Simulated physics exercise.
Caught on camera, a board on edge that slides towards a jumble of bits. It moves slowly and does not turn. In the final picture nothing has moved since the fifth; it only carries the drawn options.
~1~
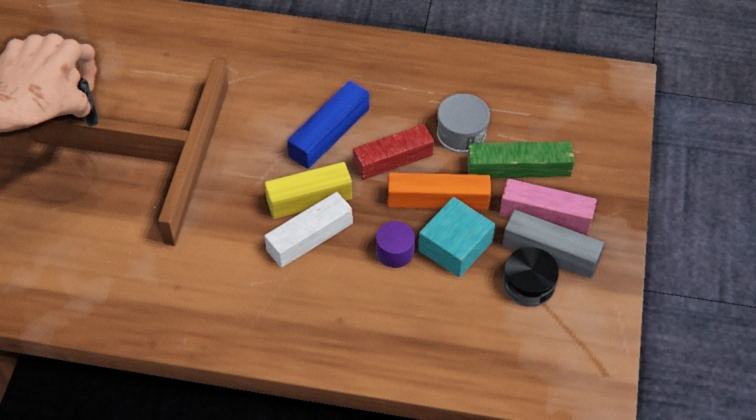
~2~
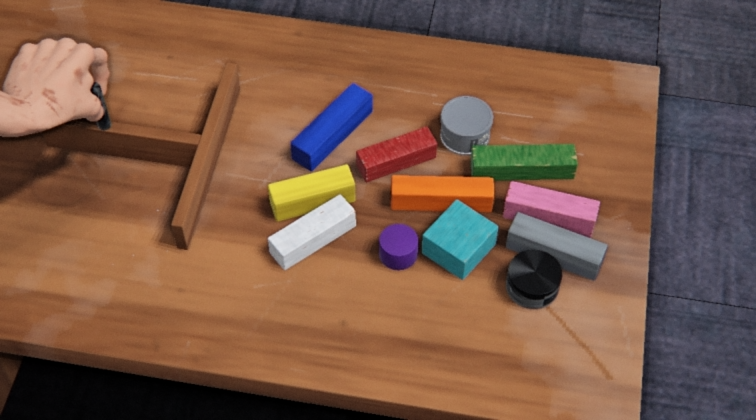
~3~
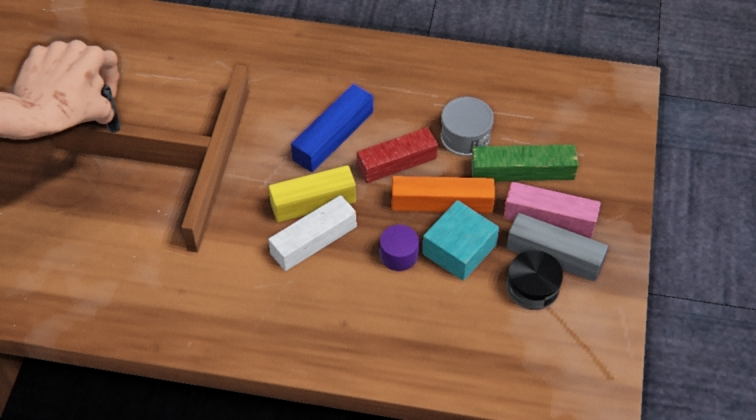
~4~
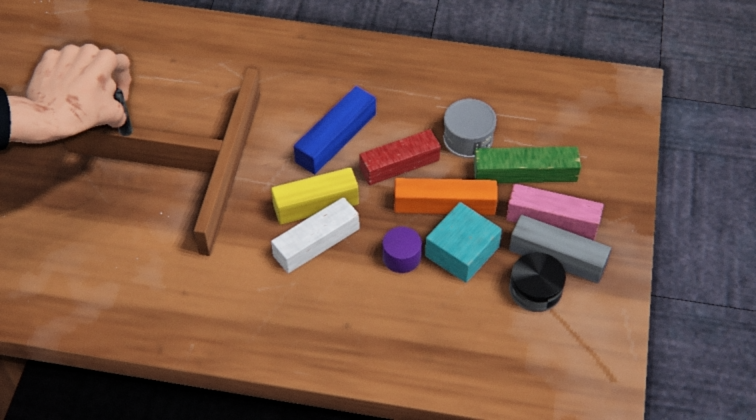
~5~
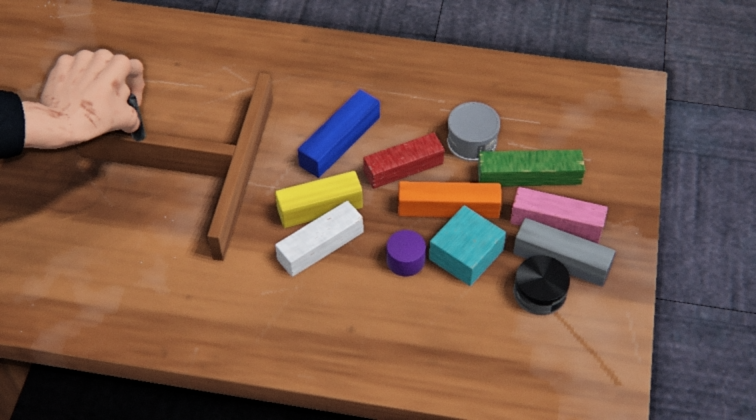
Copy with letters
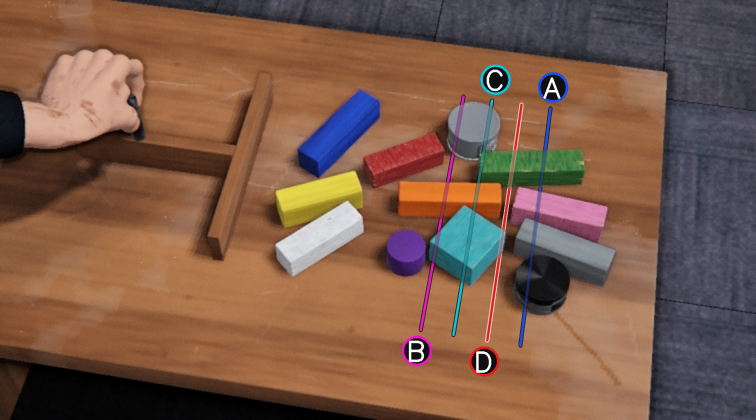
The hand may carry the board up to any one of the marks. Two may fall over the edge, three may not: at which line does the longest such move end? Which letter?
At A, and not beyond.
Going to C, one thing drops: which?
The pink bar goes over.
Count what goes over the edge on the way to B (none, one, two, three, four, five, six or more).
By then, none.
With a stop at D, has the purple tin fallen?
By then, no.
On the copy, A at (536, 219); B at (444, 205); C at (474, 210); D at (506, 214).
On A. First, board (345, 166); grey tin (482, 128); blue stick (376, 137).
Then, board (451, 181); pink bar (655, 238); grey stick (615, 266).
Finally, board (535, 192); grey stick over the edge; pink bar over the edge; two fallen.
By contrast, B is within the limit but short; C is within the limit but short; D is within the limit but short.
